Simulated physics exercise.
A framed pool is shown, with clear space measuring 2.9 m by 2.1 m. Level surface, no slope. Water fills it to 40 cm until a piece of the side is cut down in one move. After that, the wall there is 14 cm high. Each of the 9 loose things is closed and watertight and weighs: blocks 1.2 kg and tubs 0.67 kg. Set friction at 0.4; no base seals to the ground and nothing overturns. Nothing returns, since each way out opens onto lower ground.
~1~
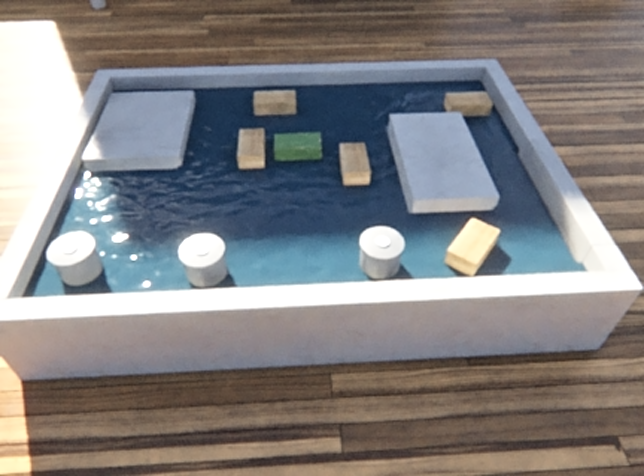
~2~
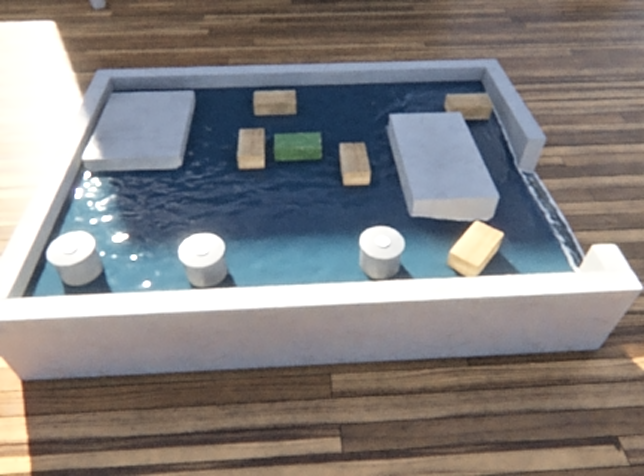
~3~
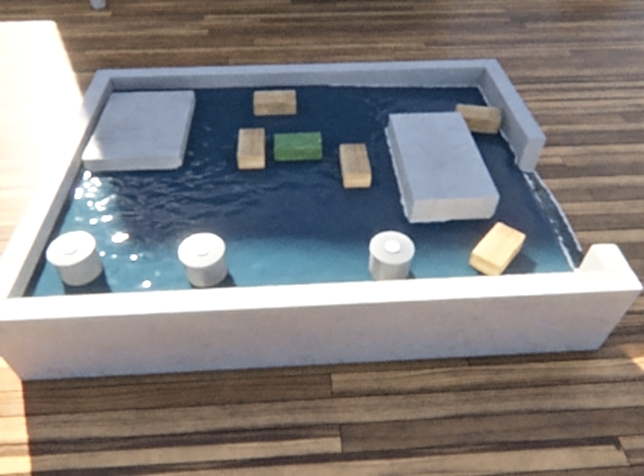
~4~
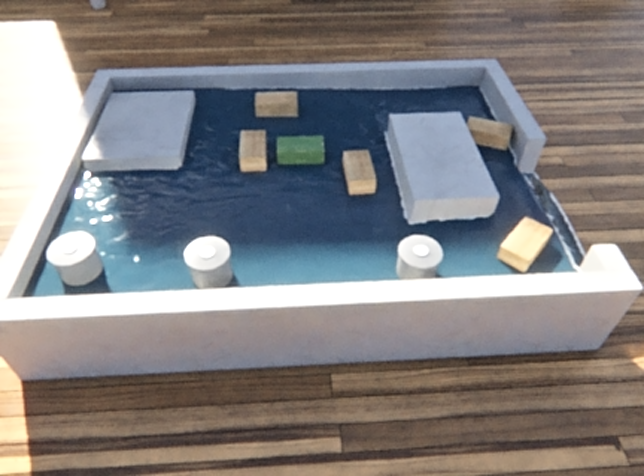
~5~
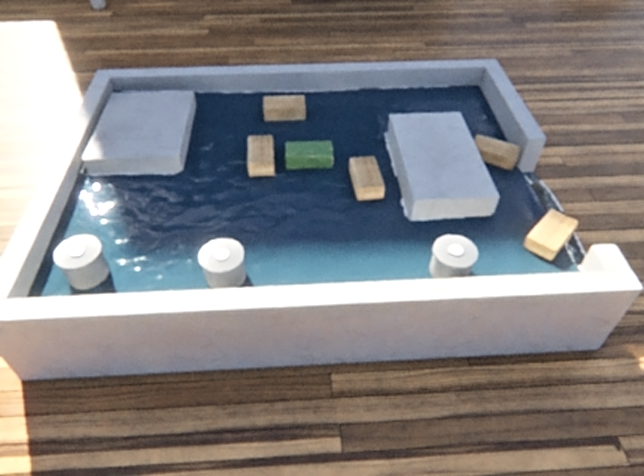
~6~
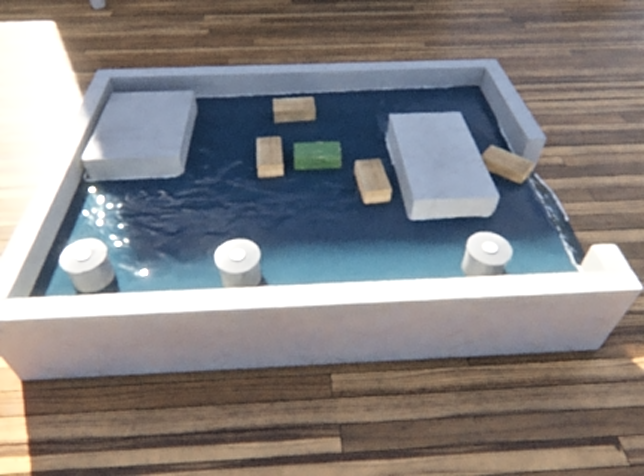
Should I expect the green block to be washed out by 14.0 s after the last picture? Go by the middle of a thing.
I'd say the green block does not get out.
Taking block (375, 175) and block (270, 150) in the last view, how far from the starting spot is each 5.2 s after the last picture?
The one named first has moved 80 cm, the other 30 cm.
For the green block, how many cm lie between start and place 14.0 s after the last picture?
Roughly 60 centimetres.
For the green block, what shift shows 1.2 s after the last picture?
Shift by then: About 20 cm.
Then, 1.2 s after the last picture the green block is near (327, 150), 0.2 m from its start, afloat; 2 of 9 are out; 7 afloat.
Then, 5.2 s after the last picture the green block is near (346, 167), 0.3 m from its start, afloat; 3 of 9 are out; 6 afloat.
Then, 10.0 s after the last picture the green block is near (360, 178), 0.4 m from its start, afloat; 3 of 9 are out; 6 afloat.
Then, 14.0 s after the last picture the green block is near (376, 185), 0.6 m from its start, afloat; 3 of 9 are out; 6 afloat.
